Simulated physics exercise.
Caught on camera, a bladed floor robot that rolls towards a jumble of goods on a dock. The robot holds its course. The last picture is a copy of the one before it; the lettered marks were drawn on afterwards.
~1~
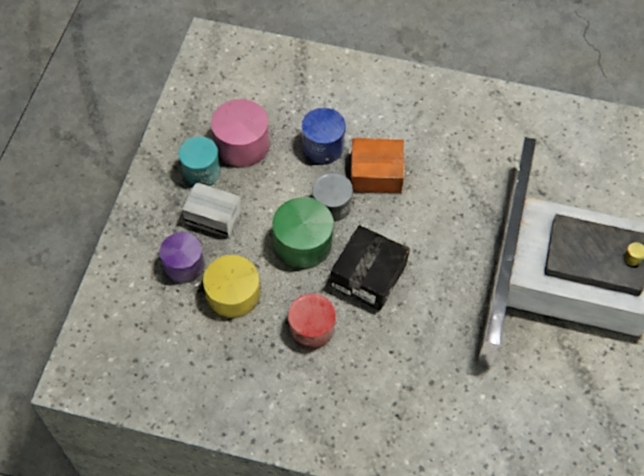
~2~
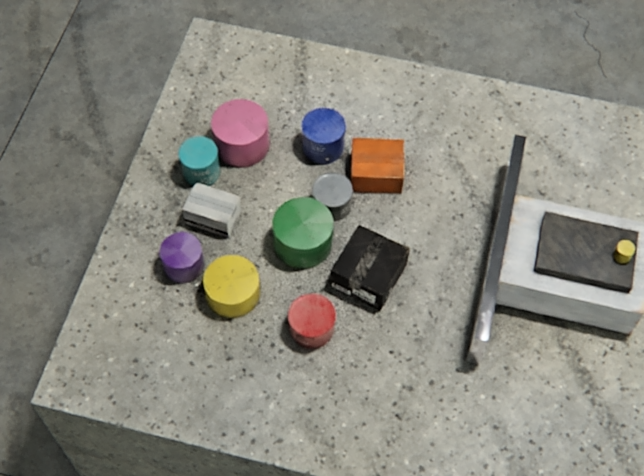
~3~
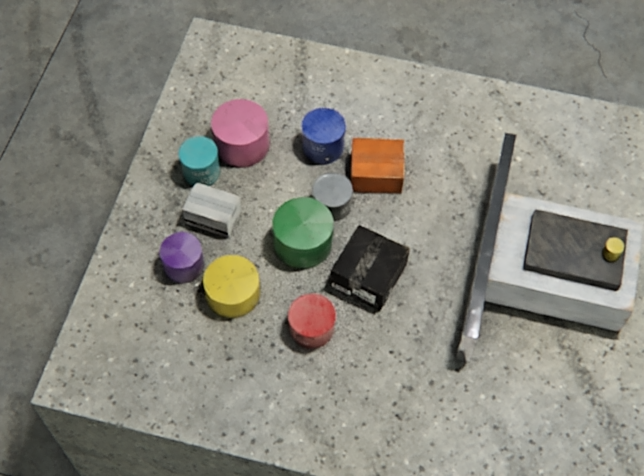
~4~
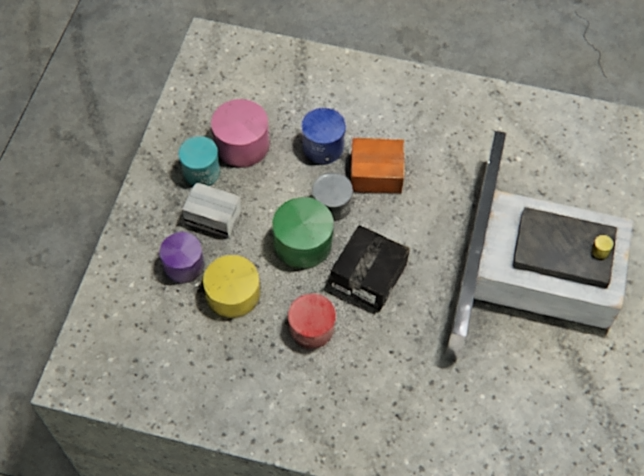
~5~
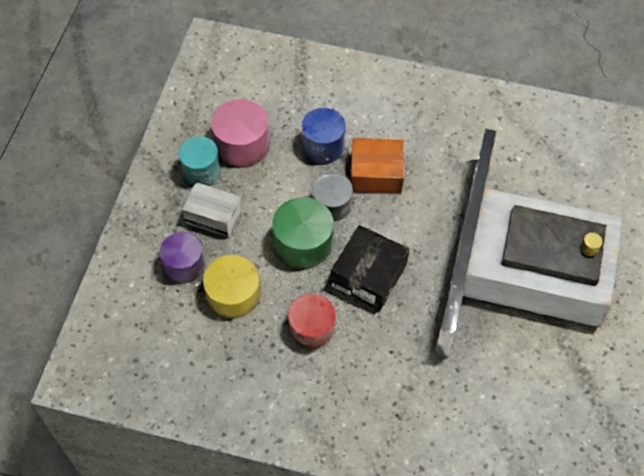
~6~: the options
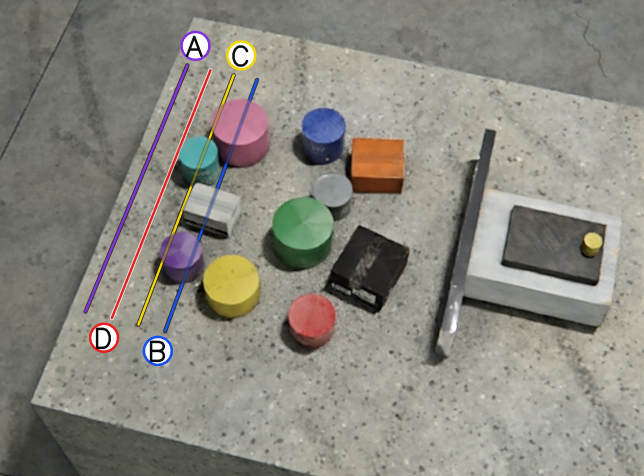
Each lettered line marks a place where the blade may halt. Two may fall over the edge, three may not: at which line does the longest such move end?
B.
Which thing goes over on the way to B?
It is the white box.
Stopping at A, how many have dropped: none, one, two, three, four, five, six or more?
Six or more.
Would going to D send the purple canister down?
By then, yes.
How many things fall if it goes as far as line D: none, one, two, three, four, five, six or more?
In all, five.
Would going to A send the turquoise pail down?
Yes.
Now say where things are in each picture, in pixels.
In the first picture, purple canister (182, 257); red pail (312, 321); blue pail (324, 136).
In the second picture, robot (580, 249); orange parcel (377, 166).
In the third picture, robot (568, 246); grey pail (332, 198).
In the fourth picture, robot (558, 244); yellow canister (232, 287).
In the fifth picture, robot (548, 242); white box (212, 210); pink canister (240, 133); purple canister (182, 257).
On the marked copy, A at (140, 180); B at (214, 196); C at (190, 191); D at (165, 185).
Following B. Soon after the start, robot (450, 220); blue pail (315, 135); orange parcel (357, 161).
Later, robot (357, 199); white box (142, 190); pink canister (207, 124).
In the end, robot (288, 184); white box over the edge; green canister (123, 190); one fallen.
As for the rest, A drops nine; C drops four; D drops five.
